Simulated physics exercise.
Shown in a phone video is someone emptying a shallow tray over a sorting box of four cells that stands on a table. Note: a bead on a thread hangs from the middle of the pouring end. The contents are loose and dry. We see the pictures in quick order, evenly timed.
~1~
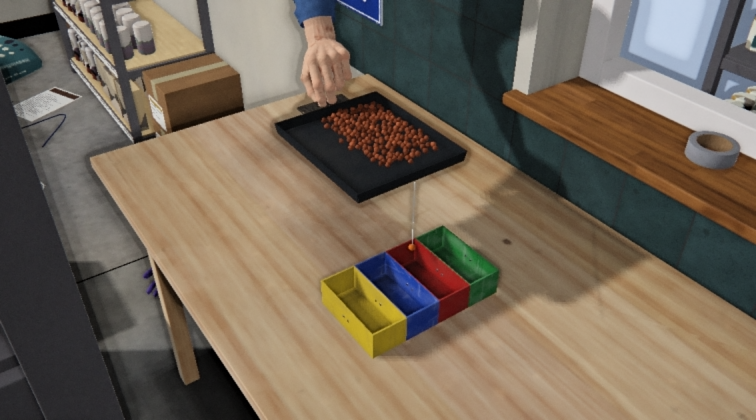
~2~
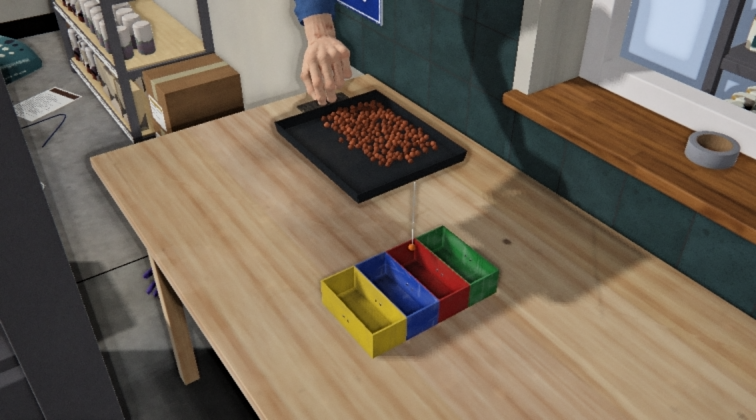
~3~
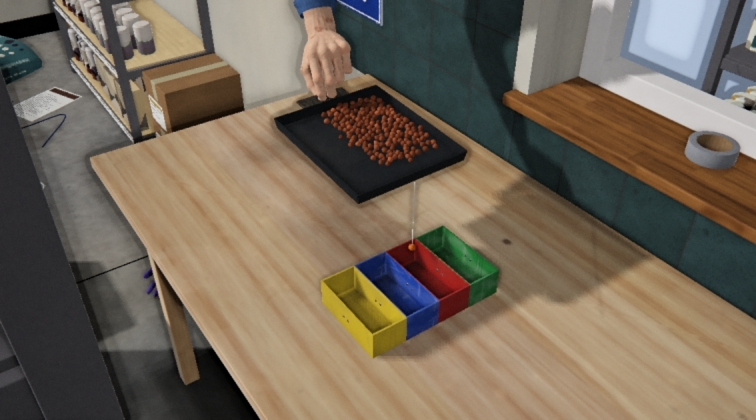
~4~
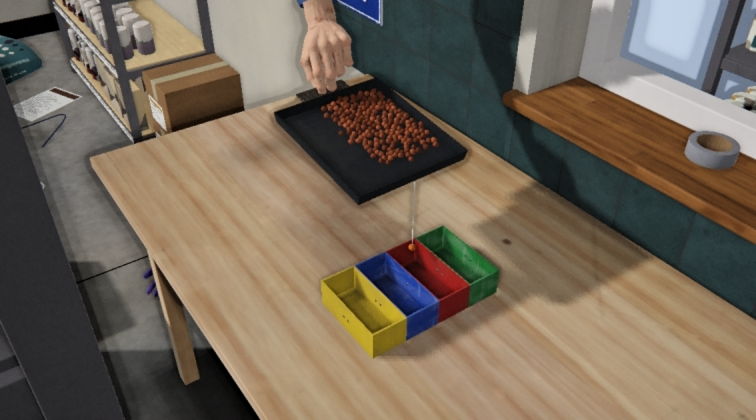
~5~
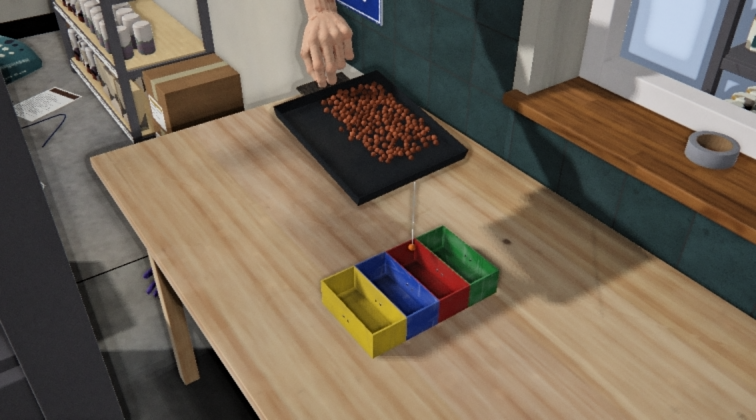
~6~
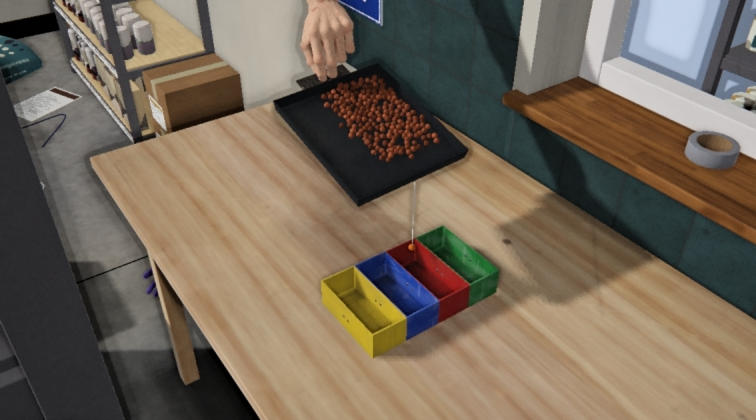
On a wooden table in a storeroom-like space, a hand holds a black tray of reddish-brown pellets above a sorting box with yellow, blue, red and green cells, an orange bead hanging from the tray's edge. The hand raises the back of the tray slightly, while the pellets stay heaped and the bead barely moves.
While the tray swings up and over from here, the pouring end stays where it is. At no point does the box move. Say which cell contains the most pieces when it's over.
It is the blue cell.
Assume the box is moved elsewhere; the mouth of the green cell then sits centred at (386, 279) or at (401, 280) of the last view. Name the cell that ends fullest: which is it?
First try: The cell in green; second try: That green cell.
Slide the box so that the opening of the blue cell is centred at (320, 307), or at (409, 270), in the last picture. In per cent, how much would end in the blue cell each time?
It would be near 0 per cent first and near 30 per cent second.
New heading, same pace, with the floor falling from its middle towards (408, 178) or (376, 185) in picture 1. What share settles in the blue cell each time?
The first gives 20 %, the second 50 %.
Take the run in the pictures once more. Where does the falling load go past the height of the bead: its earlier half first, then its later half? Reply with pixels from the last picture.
Earlier half at (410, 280), later half at (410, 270).
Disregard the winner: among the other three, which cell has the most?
Second position is held by red.
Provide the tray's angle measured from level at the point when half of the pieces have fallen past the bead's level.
110°.
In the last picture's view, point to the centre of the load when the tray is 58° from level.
I'd mark the middle close to (400, 162).
Shortly afterwards, tray tipped steeply; all but a few on the tray; only a few falling or outside the box.
Next, tray tipped right over; all but a few on the tray; only a few in the blue cell; only a few in the red cell; only a few in the yellow cell; only a few falling or outside the box.
Some moments later, tray tipped past a quarter turn; near a third in the blue cell; near a quarter in the red cell; near a quarter in the yellow cell; a little in the green cell; a little falling or outside the box.
In the end, tray tipped past a quarter turn; near a third in the blue cell; near a quarter in the red cell; near a quarter in the yellow cell; a little in the green cell; a little outside the box.
